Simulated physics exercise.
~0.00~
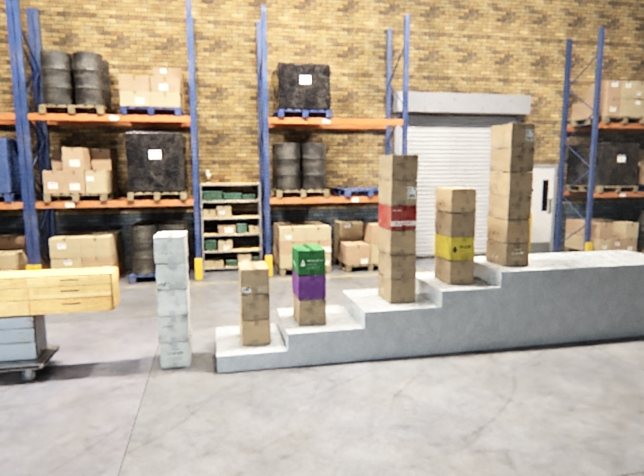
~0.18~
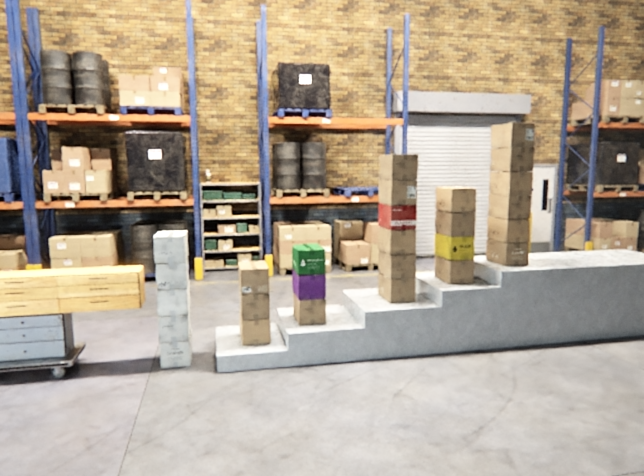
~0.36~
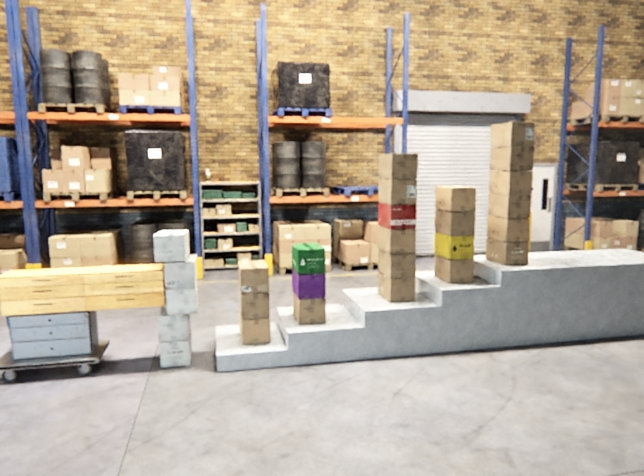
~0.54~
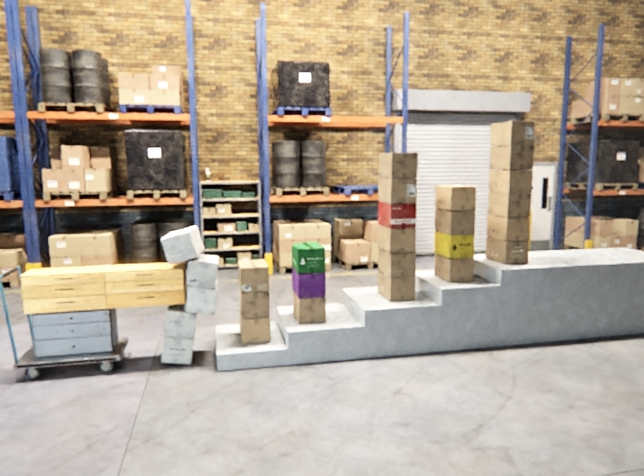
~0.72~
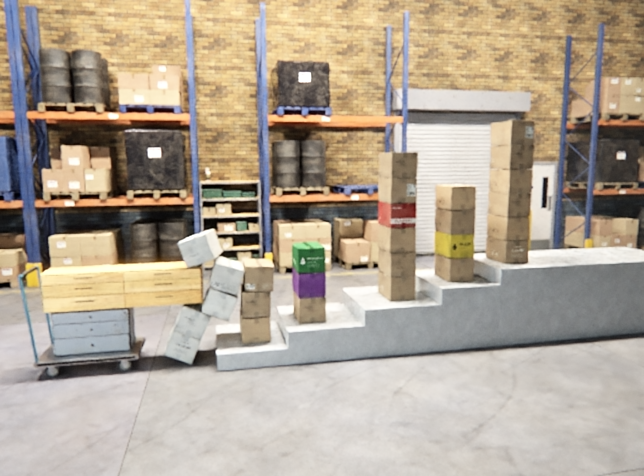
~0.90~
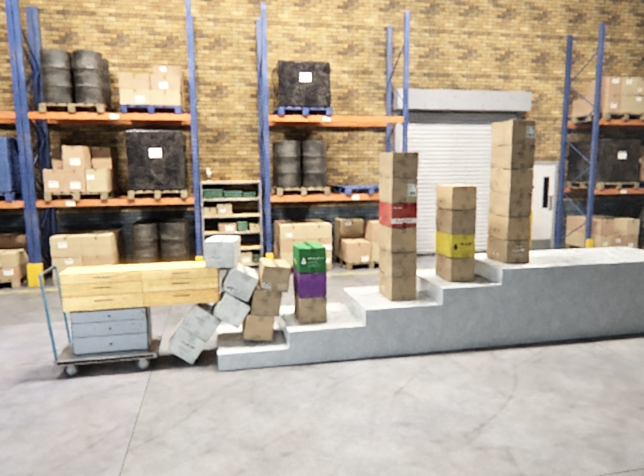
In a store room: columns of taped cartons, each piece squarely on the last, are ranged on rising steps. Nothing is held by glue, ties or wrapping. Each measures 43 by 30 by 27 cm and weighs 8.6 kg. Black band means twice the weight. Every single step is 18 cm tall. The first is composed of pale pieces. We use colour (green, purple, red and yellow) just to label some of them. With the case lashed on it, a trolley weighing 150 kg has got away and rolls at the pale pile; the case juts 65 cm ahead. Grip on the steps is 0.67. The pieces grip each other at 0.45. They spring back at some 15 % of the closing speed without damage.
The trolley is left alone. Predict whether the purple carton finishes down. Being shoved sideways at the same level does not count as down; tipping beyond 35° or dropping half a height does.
Prediction: It does.
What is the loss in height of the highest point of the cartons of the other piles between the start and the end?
About 0 cm.
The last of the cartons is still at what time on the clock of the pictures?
At roughly 2.0 seconds.
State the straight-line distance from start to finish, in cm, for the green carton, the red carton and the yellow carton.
About: Green 80, red 0, yellow 0.
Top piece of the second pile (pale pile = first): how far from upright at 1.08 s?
20° from upright.
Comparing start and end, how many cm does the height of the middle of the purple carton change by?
Lower by close to 15 cm.
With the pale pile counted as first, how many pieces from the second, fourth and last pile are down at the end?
Tally - second: 0; fourth: 0; last: 0.
By 0.96 s, 4 of the pale pile down; none of the 22 other cartons down, 3 disturbed; purple carton unmoved.
By 1.08 s, 4 of the pale pile down; none of the 22 other cartons down, 5 disturbed; purple carton moved 43 mm; green carton moved 9 cm.
By 1.32 s, 5 of the pale pile down; none of the 22 other cartons down, 6 disturbed; purple carton tilted 15°; green carton tilted 15°.
By 1.68 s, 5 of the pale pile down; 2 of the 22 other cartons down; purple carton tilted 63°, 9 cm lower; green carton tilted 62°, 26 cm lower.
When it is over (2.4 s), 5 of the pale pile down; 2 of the 22 other cartons down; purple carton tilted 67°, 13 cm lower; green carton on its side; red carton unmoved. In pixels of the last frame, middles, purple carton near (341, 290), green carton near (374, 285).
